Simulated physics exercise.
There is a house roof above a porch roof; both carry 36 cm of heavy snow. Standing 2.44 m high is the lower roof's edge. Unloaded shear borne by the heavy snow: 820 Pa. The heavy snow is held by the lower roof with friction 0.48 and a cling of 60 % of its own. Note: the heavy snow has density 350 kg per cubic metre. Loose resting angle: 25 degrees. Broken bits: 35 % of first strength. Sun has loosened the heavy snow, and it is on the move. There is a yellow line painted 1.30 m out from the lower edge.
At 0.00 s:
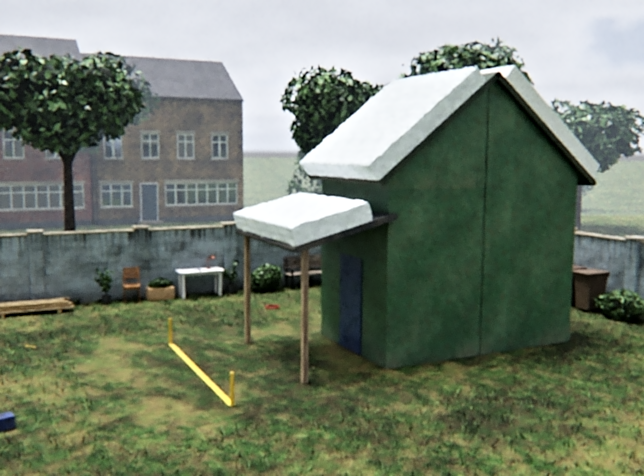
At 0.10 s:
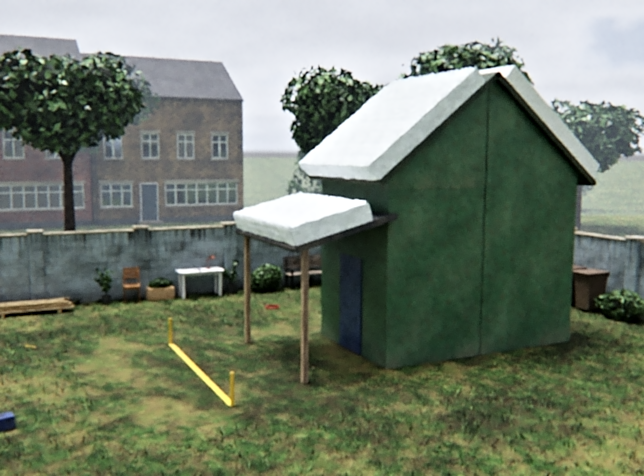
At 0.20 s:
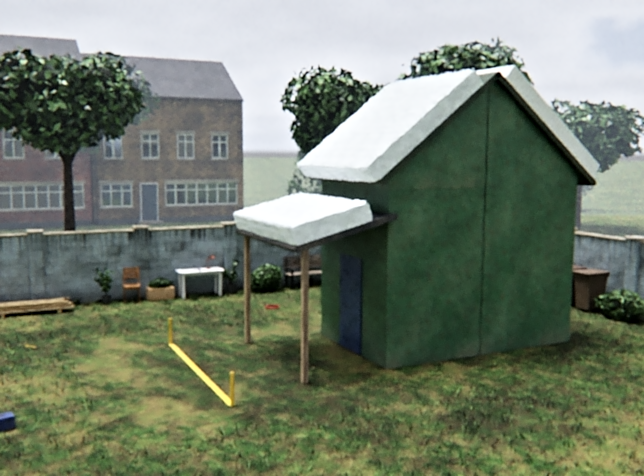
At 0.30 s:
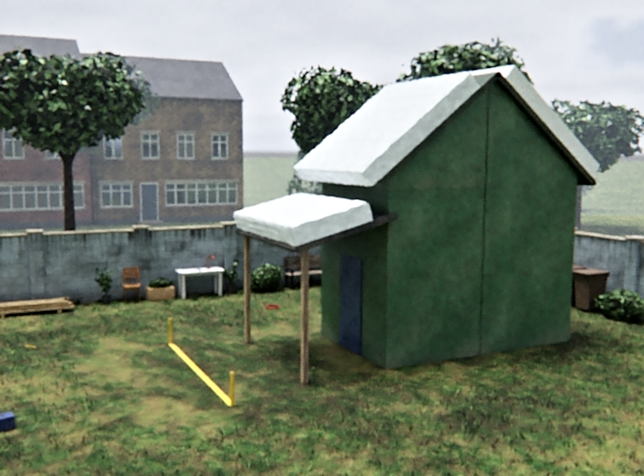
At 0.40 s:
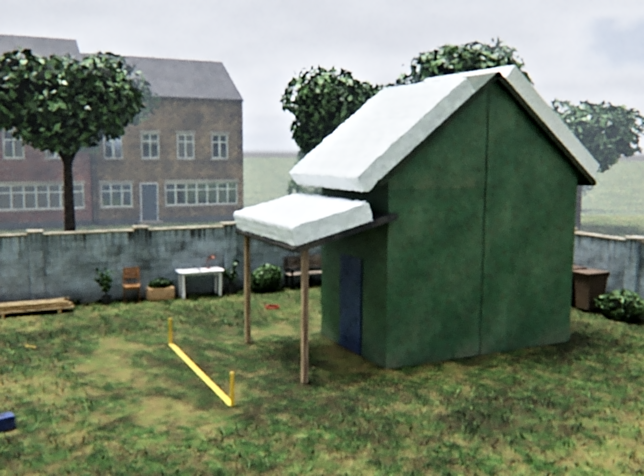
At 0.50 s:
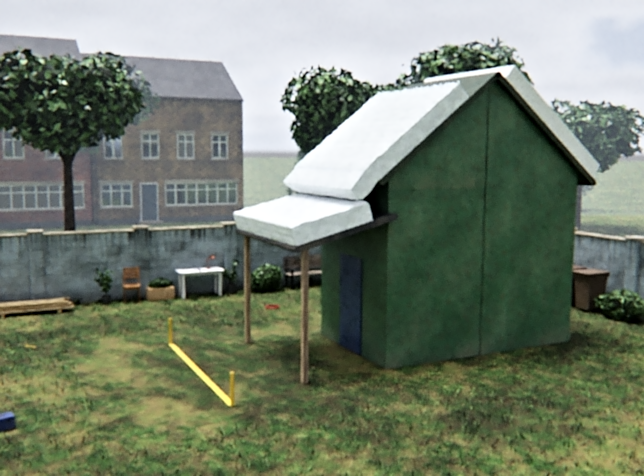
Thick snow slab sliding slowly down the left roof slope of a green shed, above a snow-covered porch roof on posts.
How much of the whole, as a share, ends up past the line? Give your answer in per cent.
Something like 25 per cent.
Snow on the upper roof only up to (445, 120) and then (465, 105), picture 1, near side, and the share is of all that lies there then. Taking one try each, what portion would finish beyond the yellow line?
First try roughly 6 %, second roughly 12 %.
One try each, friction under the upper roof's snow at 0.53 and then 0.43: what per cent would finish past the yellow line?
2 %, then 12 %.
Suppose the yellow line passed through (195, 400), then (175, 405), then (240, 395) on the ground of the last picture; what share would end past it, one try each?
The three tries give 14 %, 7 % and 35 % in turn.
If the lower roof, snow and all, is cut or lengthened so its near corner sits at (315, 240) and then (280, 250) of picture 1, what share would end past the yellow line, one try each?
35 %, then 20 %.
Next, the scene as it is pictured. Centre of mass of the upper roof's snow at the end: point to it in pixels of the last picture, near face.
Somewhere about (253, 332), I'd say.
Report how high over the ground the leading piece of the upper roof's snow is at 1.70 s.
0.6 m, more or less.
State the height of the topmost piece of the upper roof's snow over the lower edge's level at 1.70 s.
1.1 m or thereabouts.
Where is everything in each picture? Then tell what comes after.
In the first frame, foremost bit of the heavy snow at (378, 179).
In the second frame, foremost bit of the heavy snow at (378, 179), its middle shifted 1.9 cm.
In the third frame, foremost bit of the heavy snow at (376, 161), its middle shifted 7.8 cm, 3 % of it past the upper edge, in one piece.
In the fourth frame, foremost bit of the heavy snow at (372, 174), its middle shifted 18 cm, 6 % of it past the upper edge, in one piece.
In the fifth frame, foremost bit of the heavy snow at (366, 180), its middle shifted 32 cm, 11 % of it past the upper edge, in one piece.
In the sixth frame, foremost bit of the heavy snow at (360, 177), its middle shifted 50 cm, 18 % of it past the upper edge, cracking.
After 1.05 s, none is below the lower edge and 0 % is past the line.
After 1.70 s, 22 % is below the lower edge and 2 % is past the line.
After 2.35 s, 51 % is below the lower edge and 21 % is past the line.
After 3.00 s, 60 % is below the lower edge and 25 % is past the line.
After 3.70 s, 60 % is below the lower edge and 25 % is past the line.
